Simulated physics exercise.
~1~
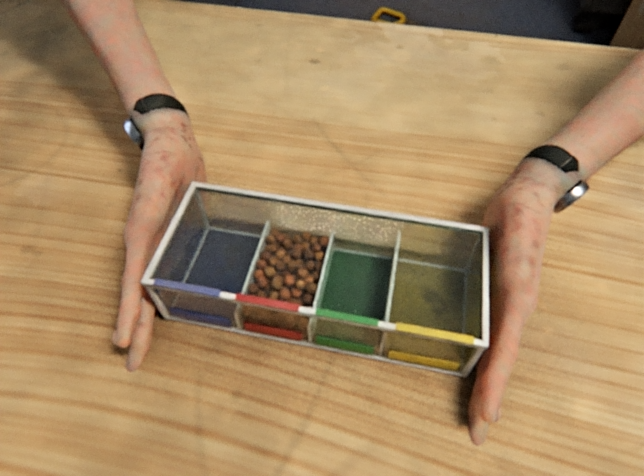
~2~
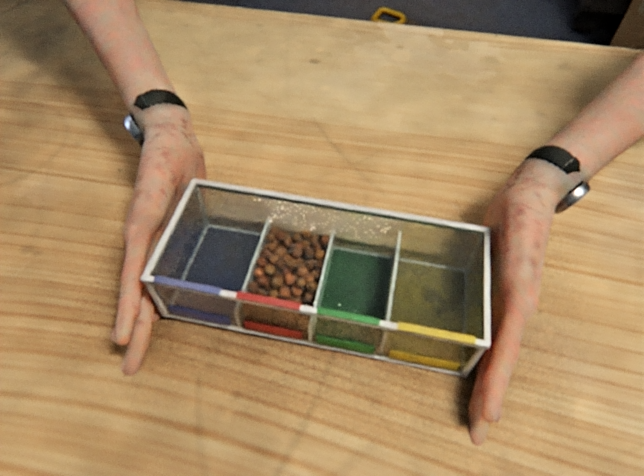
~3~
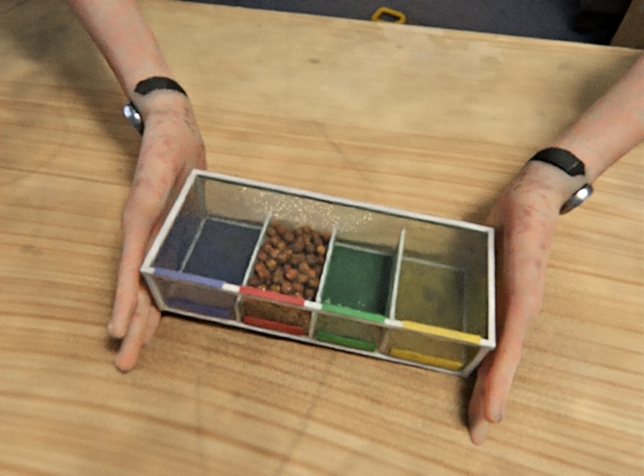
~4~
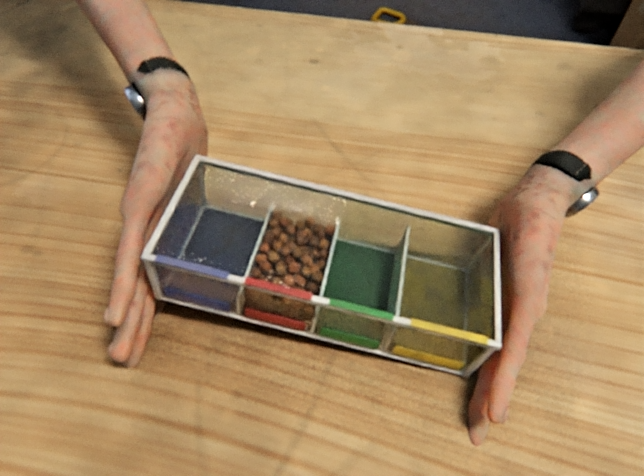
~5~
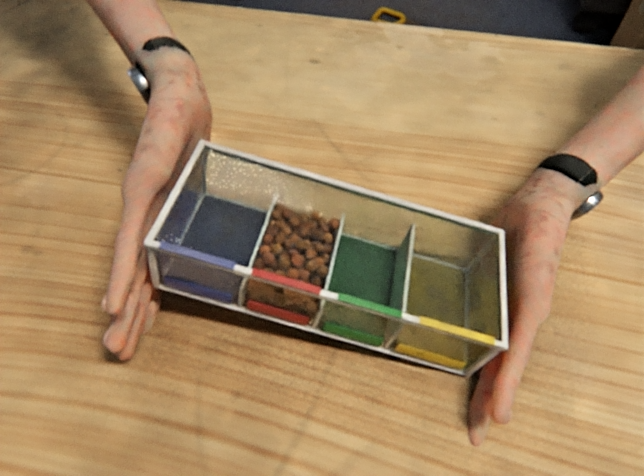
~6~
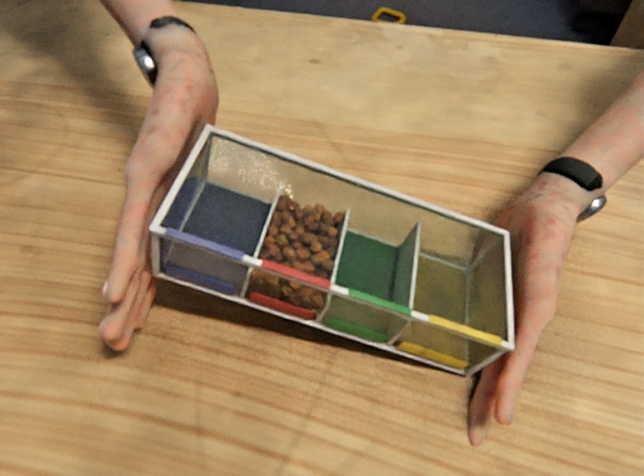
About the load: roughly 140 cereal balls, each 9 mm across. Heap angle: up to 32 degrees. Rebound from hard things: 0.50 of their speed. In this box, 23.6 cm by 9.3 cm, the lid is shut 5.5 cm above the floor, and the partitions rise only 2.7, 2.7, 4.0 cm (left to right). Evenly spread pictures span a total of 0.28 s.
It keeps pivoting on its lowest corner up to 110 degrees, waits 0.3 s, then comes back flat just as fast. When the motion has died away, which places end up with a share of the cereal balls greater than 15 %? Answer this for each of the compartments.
Red - no; blue - no; green - yes; yellow - yes.
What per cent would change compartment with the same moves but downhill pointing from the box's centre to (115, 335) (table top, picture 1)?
Some 85 per cent.
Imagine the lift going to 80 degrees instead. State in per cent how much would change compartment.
40 percent.
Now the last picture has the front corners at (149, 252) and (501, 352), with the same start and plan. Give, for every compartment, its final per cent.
Red = 5 %; blue = 0 %; green = 45 %; yellow = 50 %.
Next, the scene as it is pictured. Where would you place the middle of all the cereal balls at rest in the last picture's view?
Centre at rest, approx.: (437, 300) px.
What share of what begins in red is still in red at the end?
Share retained: Approx. 0 %.
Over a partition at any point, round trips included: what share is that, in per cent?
I'd put it at some 100 percent of the pieces.
Then, 1.48 s after the last picture, tilt 110 degrees; green 40 %, yellow 55 %.
Then, 2.46 s after the last picture, tilt 56 degrees; green 20 %, yellow 80 %.
Then, 3.43 s after the last picture, tilt 0 degrees; green 20 %, yellow 80 %.
In the end, red 0 %, blue 0 %, green 20 %, yellow 80 %.
